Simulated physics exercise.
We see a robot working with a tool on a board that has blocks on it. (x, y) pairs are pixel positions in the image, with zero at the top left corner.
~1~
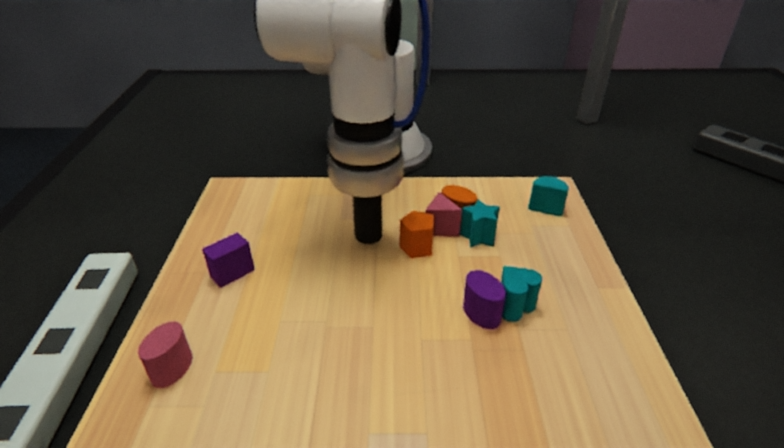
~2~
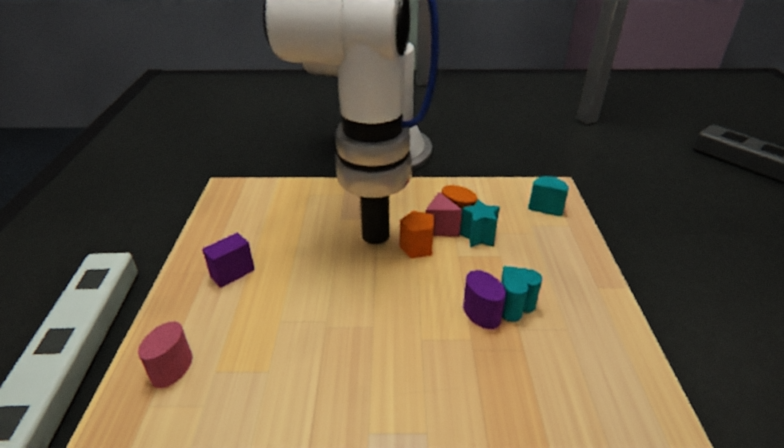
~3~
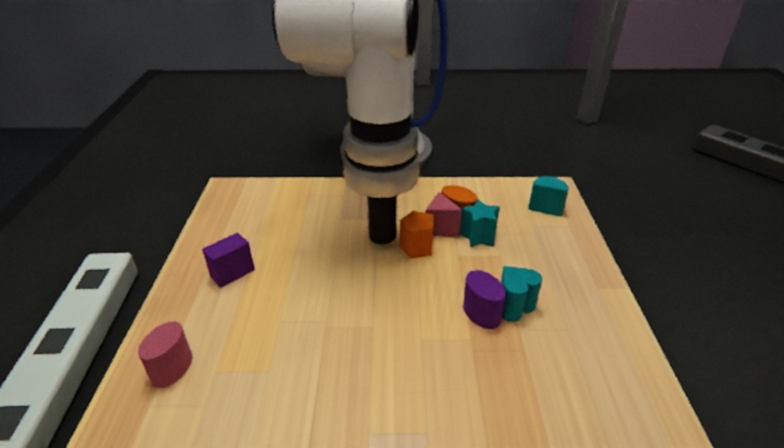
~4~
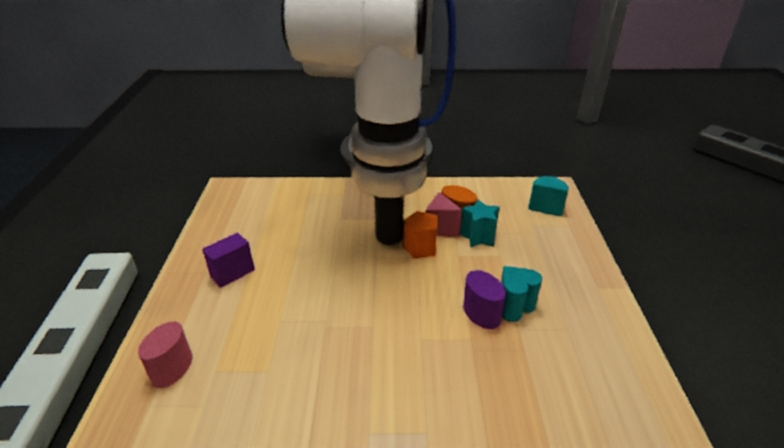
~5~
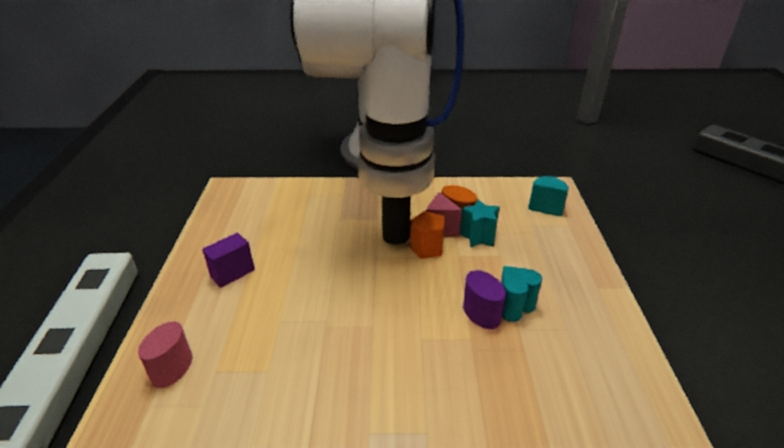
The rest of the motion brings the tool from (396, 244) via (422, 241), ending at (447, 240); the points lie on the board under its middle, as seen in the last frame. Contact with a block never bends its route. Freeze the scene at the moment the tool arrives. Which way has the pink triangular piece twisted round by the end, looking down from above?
It ends up turned anticlockwise.
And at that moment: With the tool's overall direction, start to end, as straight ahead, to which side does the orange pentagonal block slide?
The right-hand side.
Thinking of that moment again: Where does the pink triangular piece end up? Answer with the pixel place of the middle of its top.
I'd say the pink triangular piece ends with its top centre at (463, 196).
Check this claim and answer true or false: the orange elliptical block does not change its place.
Verdict: False.
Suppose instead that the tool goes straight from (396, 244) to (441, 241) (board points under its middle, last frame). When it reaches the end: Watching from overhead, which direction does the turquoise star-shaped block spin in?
From above, it turns clockwise.
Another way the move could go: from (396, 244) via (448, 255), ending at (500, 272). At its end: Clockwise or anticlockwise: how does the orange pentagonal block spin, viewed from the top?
Anticlockwise.
The first path, step by step. Halfway along, tool (423, 233); orange pentagonal block (454, 223), turned 25° clockwise; pink triangular piece (447, 201); orange elliptical block (462, 192); turquoise star-shaped block (486, 209), turned 20° clockwise.
At the end, tool (448, 232); orange pentagonal block (471, 227), turned 70° clockwise; pink triangular piece (463, 196), turned 40° anticlockwise; orange elliptical block (471, 184); turquoise star-shaped block (490, 207), turned 60° clockwise.
